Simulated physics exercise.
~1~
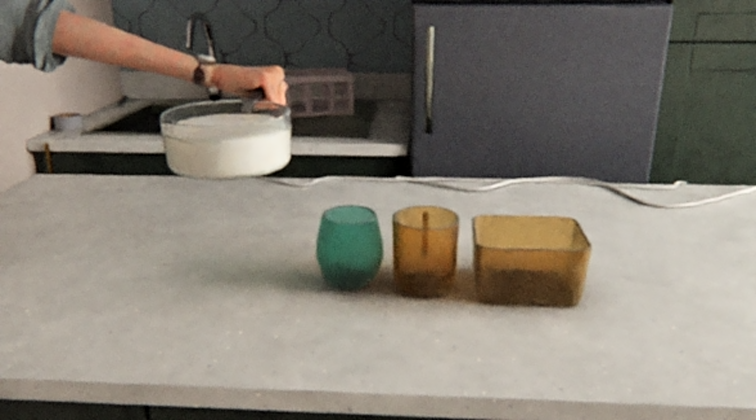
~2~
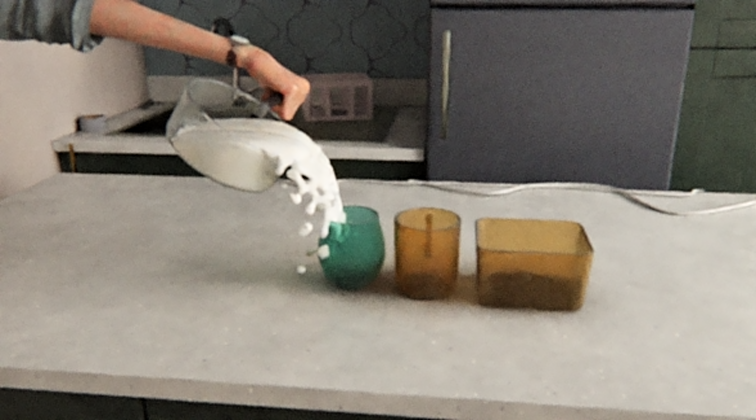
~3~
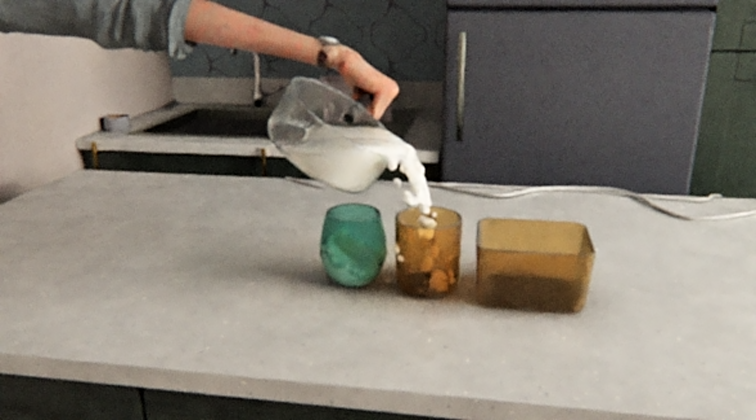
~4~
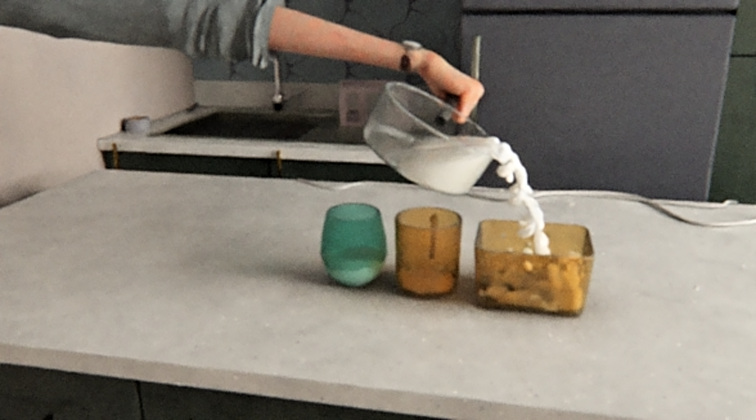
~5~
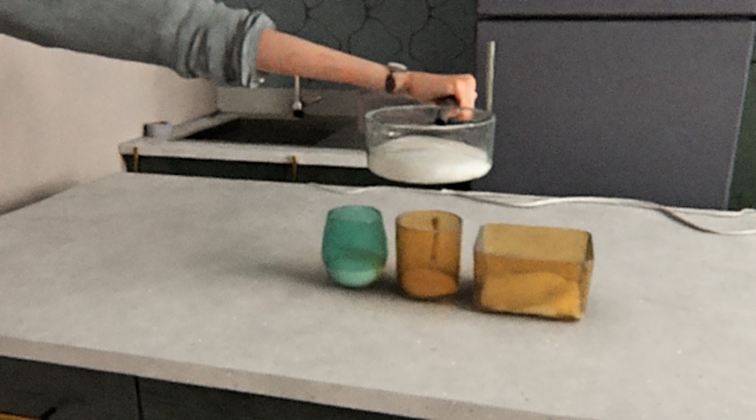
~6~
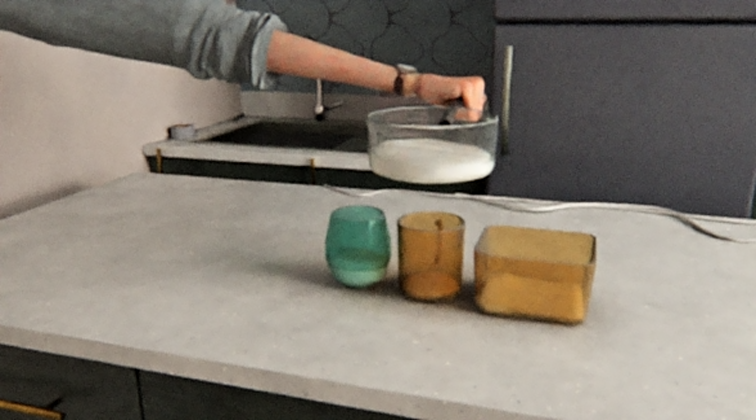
In this clip, a hand tilts a clear pan of milk while moving it right over a green glass, an amber cup and an amber box on a counter, pouring into each in turn, then levels it, leaving some milk in all three and plenty in the pan.
